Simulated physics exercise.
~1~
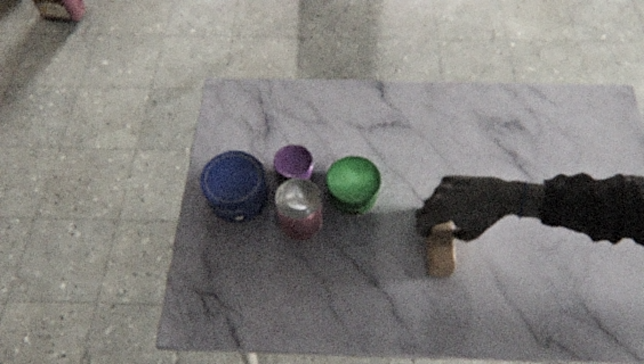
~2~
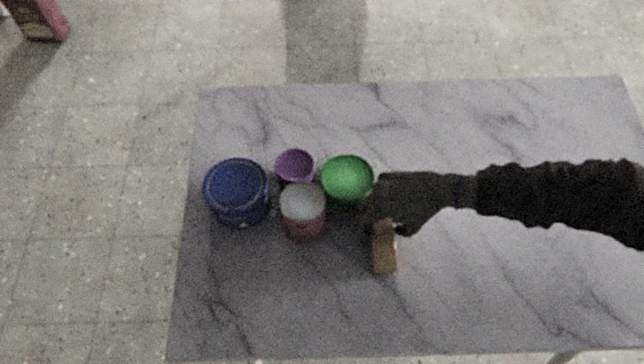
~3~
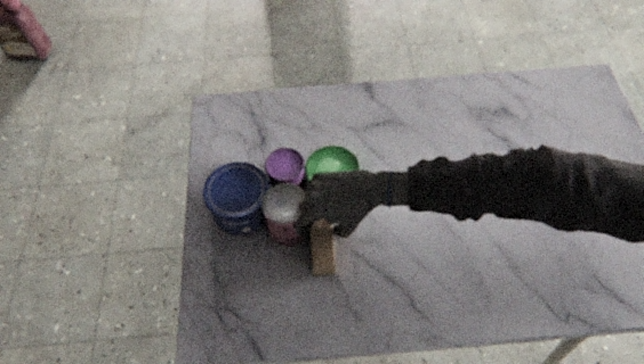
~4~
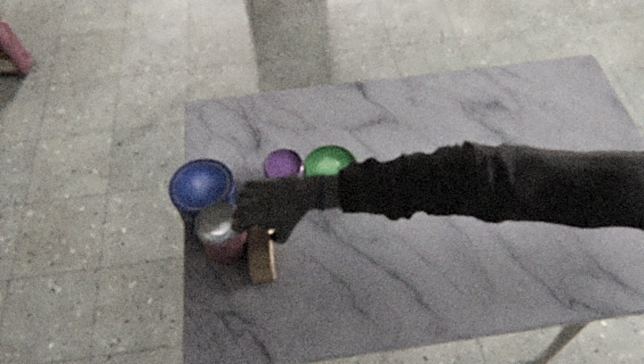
A grey marbled table stands on a pale tiled floor, seen from above at an angle that drifts slightly. Near its left end are a blue tub, a small purple tin behind a pink tin with a greyish top, and a green tub to the right. A dark-sleeved, dark-gloved hand slides a small tan block leftward from the right. It reaches the group, nudging the green tub and the tins, then pushes the pink tin into the blue tub. Both shift left, the blue tub ending upright at the table's left edge, while the purple tin and green tub stay behind.
